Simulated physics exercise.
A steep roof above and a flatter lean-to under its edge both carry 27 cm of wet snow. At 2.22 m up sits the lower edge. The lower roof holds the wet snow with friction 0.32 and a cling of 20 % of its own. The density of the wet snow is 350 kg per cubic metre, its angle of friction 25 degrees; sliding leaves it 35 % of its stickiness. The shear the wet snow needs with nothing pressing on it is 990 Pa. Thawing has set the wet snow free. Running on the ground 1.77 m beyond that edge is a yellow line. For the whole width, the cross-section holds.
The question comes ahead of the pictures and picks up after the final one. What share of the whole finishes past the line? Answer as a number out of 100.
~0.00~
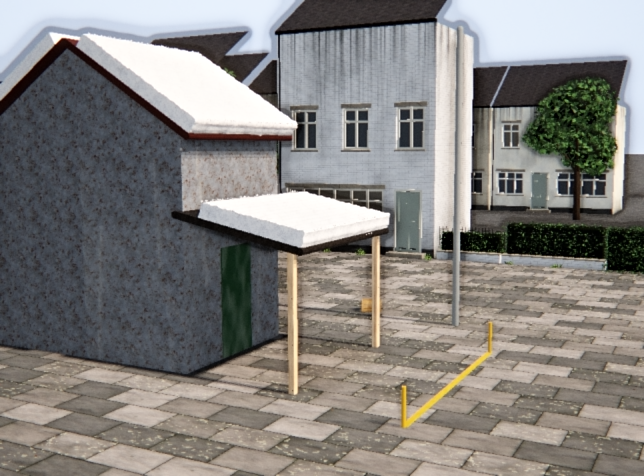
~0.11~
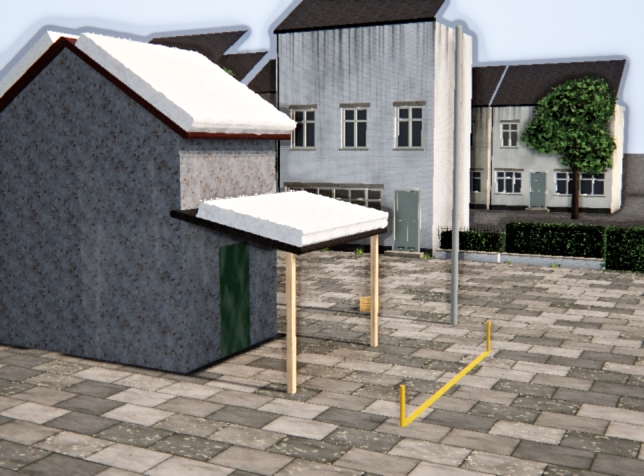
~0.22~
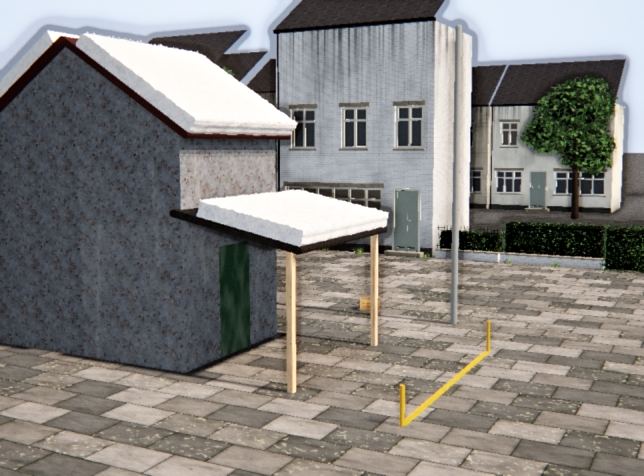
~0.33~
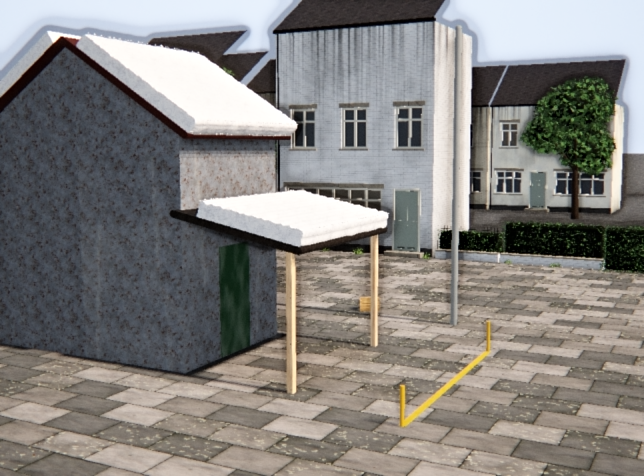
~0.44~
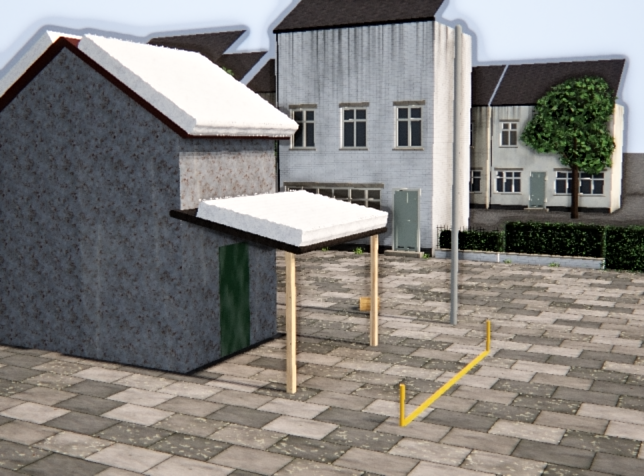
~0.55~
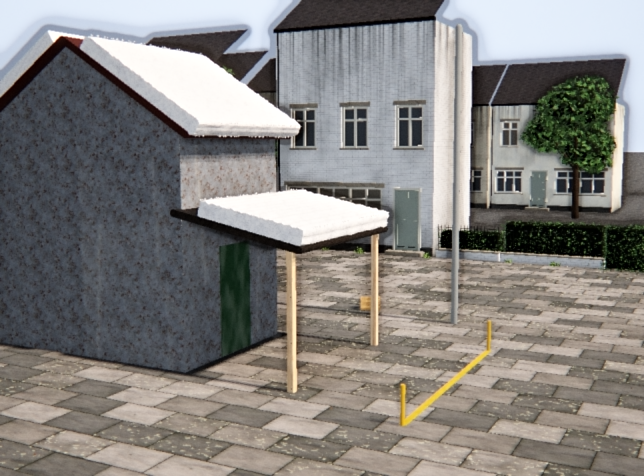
I would say 0 per cent of the whole.
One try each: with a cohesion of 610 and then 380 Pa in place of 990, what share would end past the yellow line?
Result: 8 % for the first case, 20 % for the second.
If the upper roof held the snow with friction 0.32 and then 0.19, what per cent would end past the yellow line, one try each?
I'd say 8 %, followed by 20 %.
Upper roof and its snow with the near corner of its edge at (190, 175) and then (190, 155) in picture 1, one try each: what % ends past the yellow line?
Try 1: Near 0 %; try 2: Near 0 %.
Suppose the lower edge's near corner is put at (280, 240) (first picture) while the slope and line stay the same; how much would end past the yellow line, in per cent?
Estimate: Approx. 0 %.
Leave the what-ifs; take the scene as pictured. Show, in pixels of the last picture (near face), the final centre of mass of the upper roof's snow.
Look near (256, 225) in the final picture.
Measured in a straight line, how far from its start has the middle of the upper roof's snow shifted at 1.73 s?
It is around 1.6 m from where it started.
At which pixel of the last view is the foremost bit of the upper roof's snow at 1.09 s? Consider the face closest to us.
About (219, 199).
After 1.09 s, none is below the lower edge and 0 % is past the line.
After 1.73 s, none is below the lower edge and 0 % is past the line.
After 2.36 s, none is below the lower edge and 0 % is past the line.
After 3.00 s, none is below the lower edge and 0 % is past the line.
After 5.30 s, 17 % is below the lower edge and 0 % is past the line.
